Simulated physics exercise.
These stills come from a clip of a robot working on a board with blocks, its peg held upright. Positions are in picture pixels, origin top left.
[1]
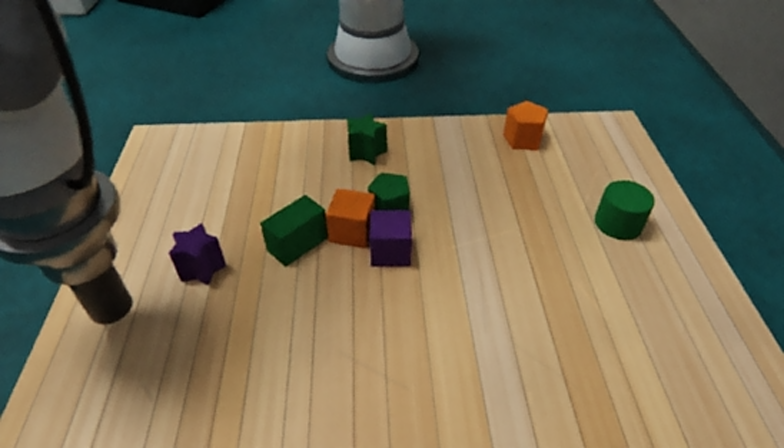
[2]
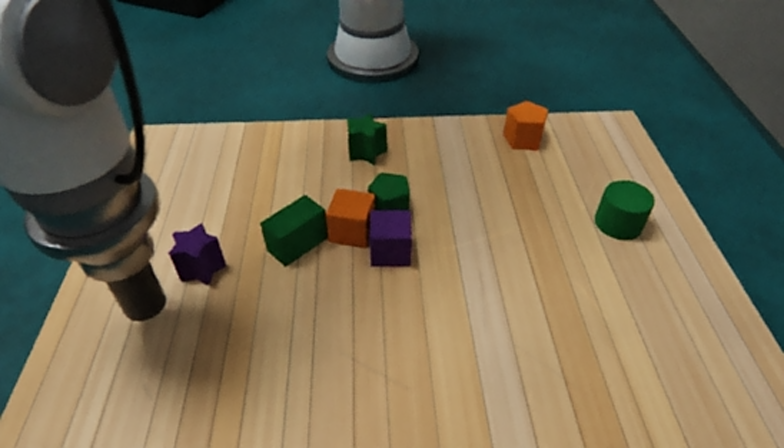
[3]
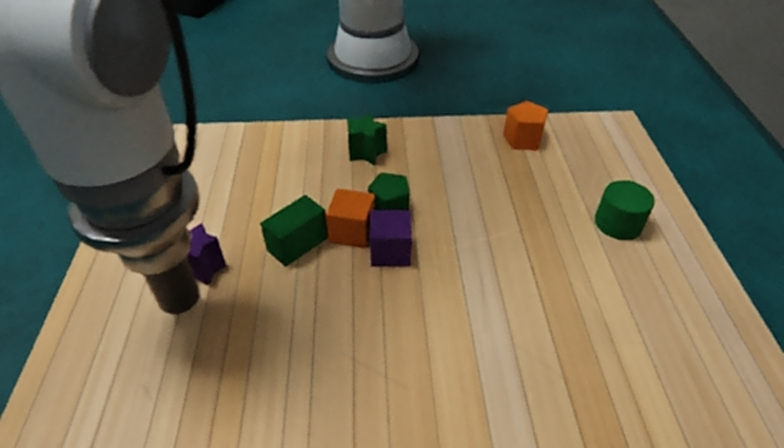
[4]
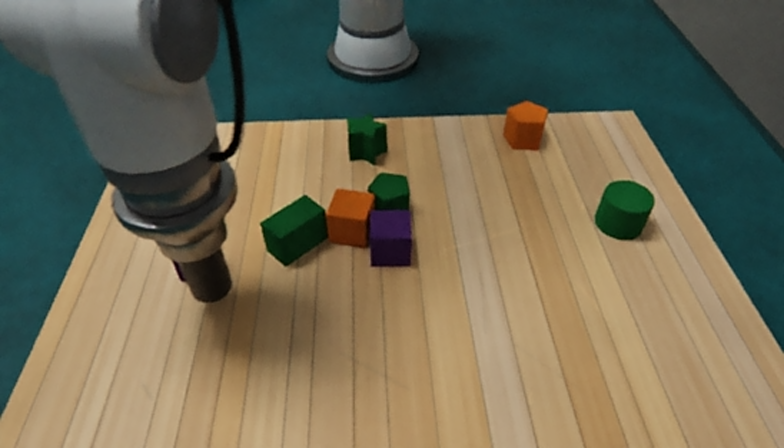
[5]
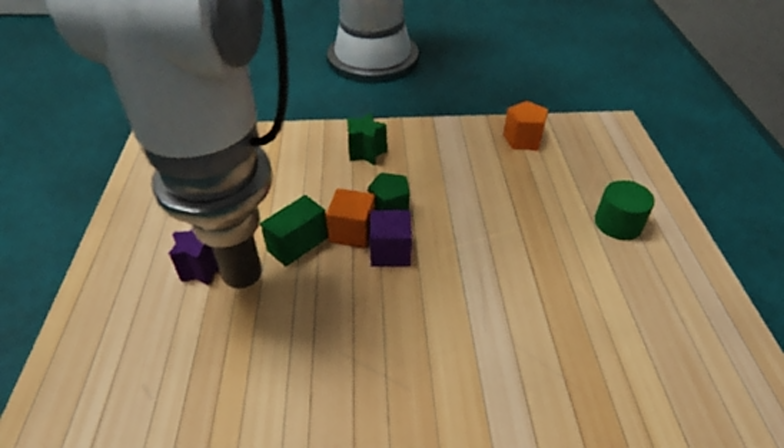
On a light wooden board set against a teal surface, green, orange and purple blocks sit scattered, several clustered near the middle. A robot arm with a dark peg moves steadily rightward from the left edge, passing in front of the purple star and nearing the green rectangular block, while the blocks stay still.
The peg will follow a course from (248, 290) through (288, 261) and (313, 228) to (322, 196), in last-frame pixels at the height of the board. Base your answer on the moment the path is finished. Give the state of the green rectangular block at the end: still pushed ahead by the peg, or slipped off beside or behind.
I'd say the green rectangular block is still out in front of the peg at the end.
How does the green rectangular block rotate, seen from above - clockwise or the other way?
From overhead, the rotation is counterclockwise.
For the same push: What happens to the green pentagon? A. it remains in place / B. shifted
Answer: A.
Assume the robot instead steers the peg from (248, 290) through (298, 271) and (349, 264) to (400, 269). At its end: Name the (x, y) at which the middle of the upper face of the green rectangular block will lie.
Expect it around (311, 203).
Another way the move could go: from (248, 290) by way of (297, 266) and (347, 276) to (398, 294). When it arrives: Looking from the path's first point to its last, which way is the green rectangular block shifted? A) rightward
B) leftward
I choose B.
What follows on the original path. One third of the way, peg at (284, 244); green rectangular block at (306, 200).
Two thirds of the way, peg at (310, 211); green rectangular block at (323, 170), turned 25° anticlockwise.
At the end, peg at (320, 179); green rectangular block at (331, 142), turned 25° anticlockwise; orange square block not moved; green star block at (367, 122), turned 15° clockwise; green pentagon not moved.
